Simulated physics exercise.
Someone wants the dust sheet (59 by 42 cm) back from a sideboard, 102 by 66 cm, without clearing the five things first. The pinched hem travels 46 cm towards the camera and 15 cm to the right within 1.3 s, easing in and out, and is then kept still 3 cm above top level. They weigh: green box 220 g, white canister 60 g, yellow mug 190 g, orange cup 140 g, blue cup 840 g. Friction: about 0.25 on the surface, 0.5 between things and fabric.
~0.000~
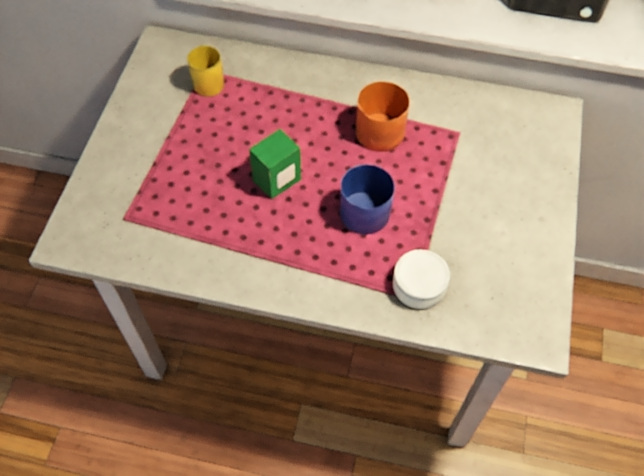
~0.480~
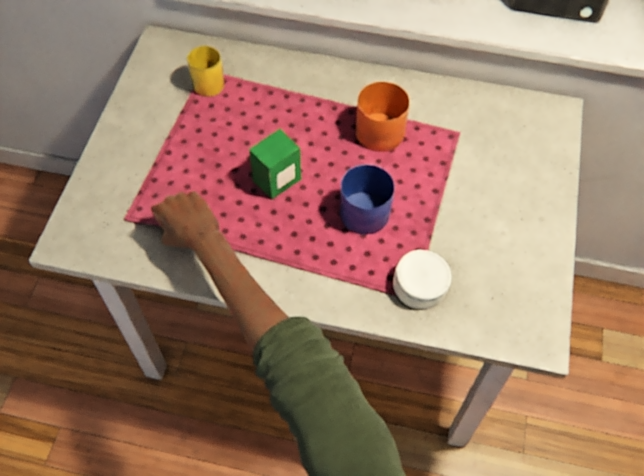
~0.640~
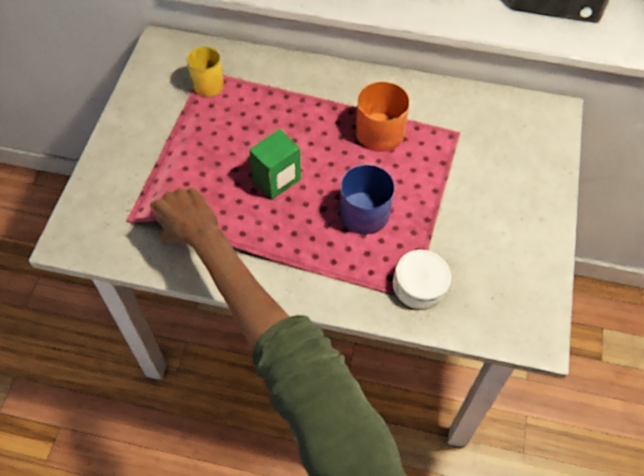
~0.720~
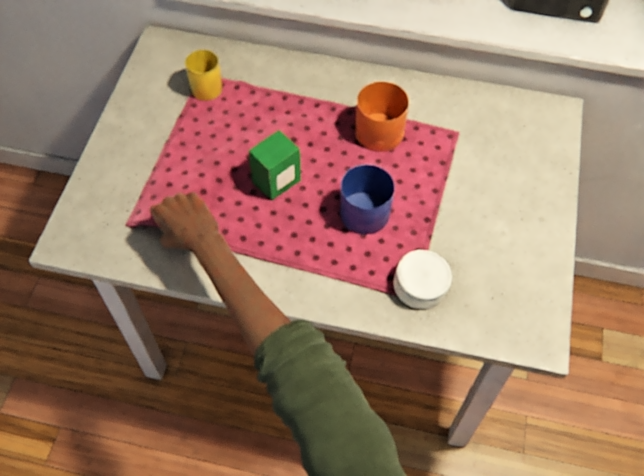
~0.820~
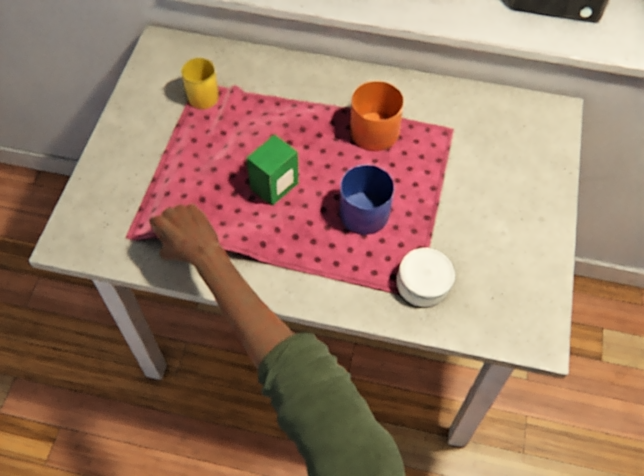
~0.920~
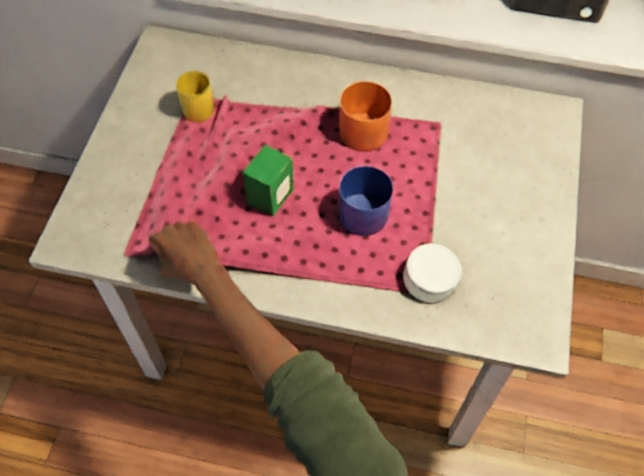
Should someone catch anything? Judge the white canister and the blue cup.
Result: White canister stays on, blue cup falls off.
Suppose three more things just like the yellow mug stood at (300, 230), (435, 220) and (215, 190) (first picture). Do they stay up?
In that order: Goes over, stays on, drops off.
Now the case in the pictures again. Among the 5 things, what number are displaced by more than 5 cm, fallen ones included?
That makes 5.
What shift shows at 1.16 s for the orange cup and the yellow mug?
Orange cup 10 cm, yellow mug 20 cm.
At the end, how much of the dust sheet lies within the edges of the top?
Some 0 per cent of it.
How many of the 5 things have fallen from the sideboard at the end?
I count 4.
At 1.2 s, 95 % of the dust sheet is still over the top; white canister 4 cm off its start, blue cup 4 cm off its start, yellow mug 20 cm off its start.
At 1.4 s, 75 % of the dust sheet is still over the top; blue cup 12 cm off its start, white canister 2 cm off its start, yellow mug 35 cm off its start.
At 1.7 s, 55 % of the dust sheet is still over the top; blue cup 21 cm off its start at (291, 259), white canister 5 cm off its start at (395, 283), yellow mug 48 cm off its start at (125, 248).
At 1.9 s, 25 % of the dust sheet is still over the top; blue cup 29 cm off its start, white canister 9 cm off its start, yellow mug over the edge.
At 3.5 s, 0 % of the dust sheet is still over the top; blue cup over the edge, white canister 11 cm off its start at (370, 300), orange cup over the edge, yellow mug over the edge.
